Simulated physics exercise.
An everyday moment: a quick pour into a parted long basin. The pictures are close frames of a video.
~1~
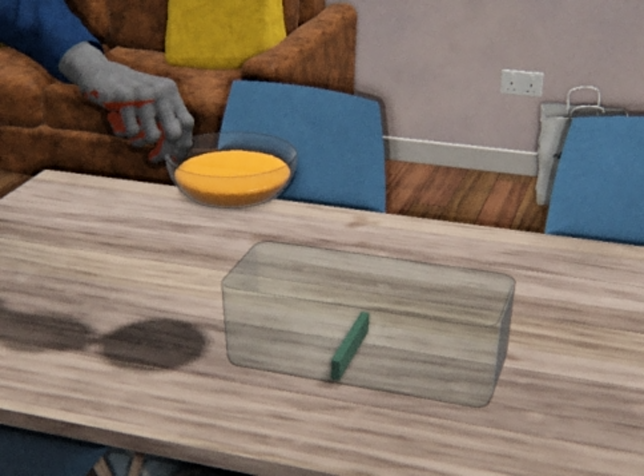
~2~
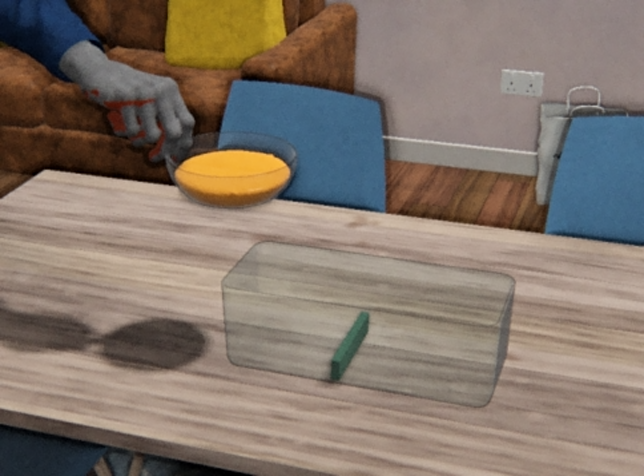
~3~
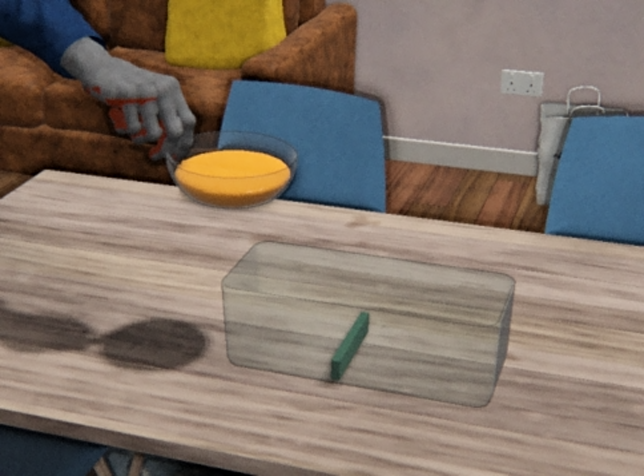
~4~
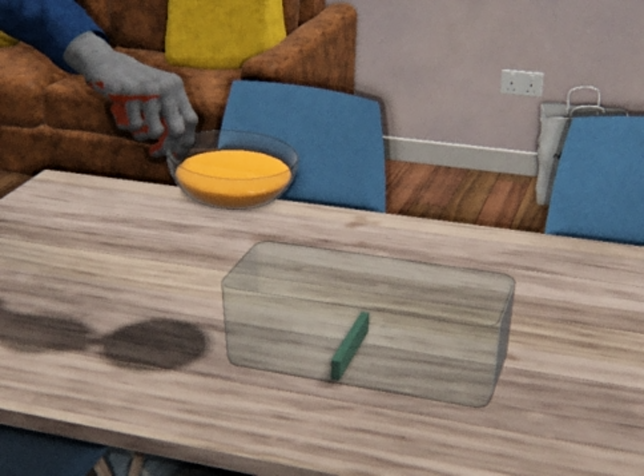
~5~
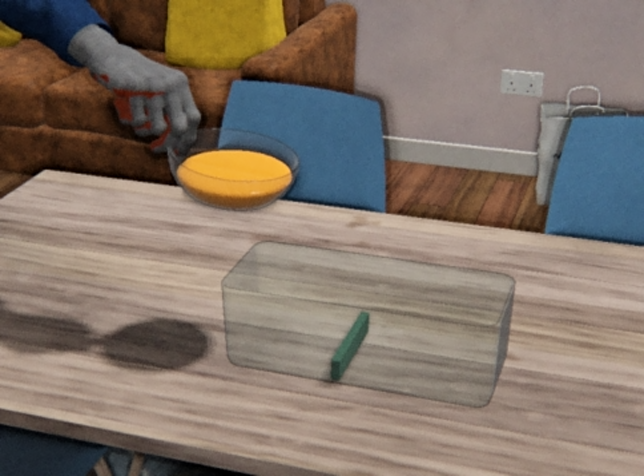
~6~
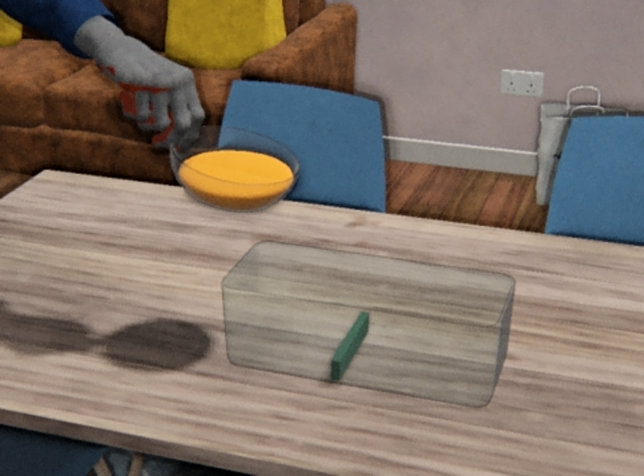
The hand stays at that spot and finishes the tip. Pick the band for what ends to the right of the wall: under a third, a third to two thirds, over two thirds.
The share right of the wall is under a third.
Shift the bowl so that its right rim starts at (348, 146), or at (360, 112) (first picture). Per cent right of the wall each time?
In turn 80 and 85 in a hundred.
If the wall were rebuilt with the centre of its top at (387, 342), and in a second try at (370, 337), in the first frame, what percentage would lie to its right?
The first gives 10 %, the second 10 %.
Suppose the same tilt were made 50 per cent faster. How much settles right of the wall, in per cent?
Some 15 per cent.
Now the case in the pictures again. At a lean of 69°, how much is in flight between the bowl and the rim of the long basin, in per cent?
Roughly 40 in a hundred.
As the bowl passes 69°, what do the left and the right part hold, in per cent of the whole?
Some 25 per cent left and 0 right.
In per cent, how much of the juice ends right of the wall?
About 15 per cent.
A moment on, the bowl is tipped part way and 34 per cent is still to pour, 24 is left of the wall and 0 right of it.
Next, the bowl is tipped right over and 1 per cent is still to pour, 87 is left of the wall and 8 right of it.
Then the bowl is tipped right over and 0 per cent is still to pour, 84 is left of the wall and 15 right of it.
Later the bowl is tipped right over and 0 per cent is still to pour, 84 is left of the wall and 15 right of it.
Finally, 84 per cent lies left of the wall, 15 right of it and 1 outside.
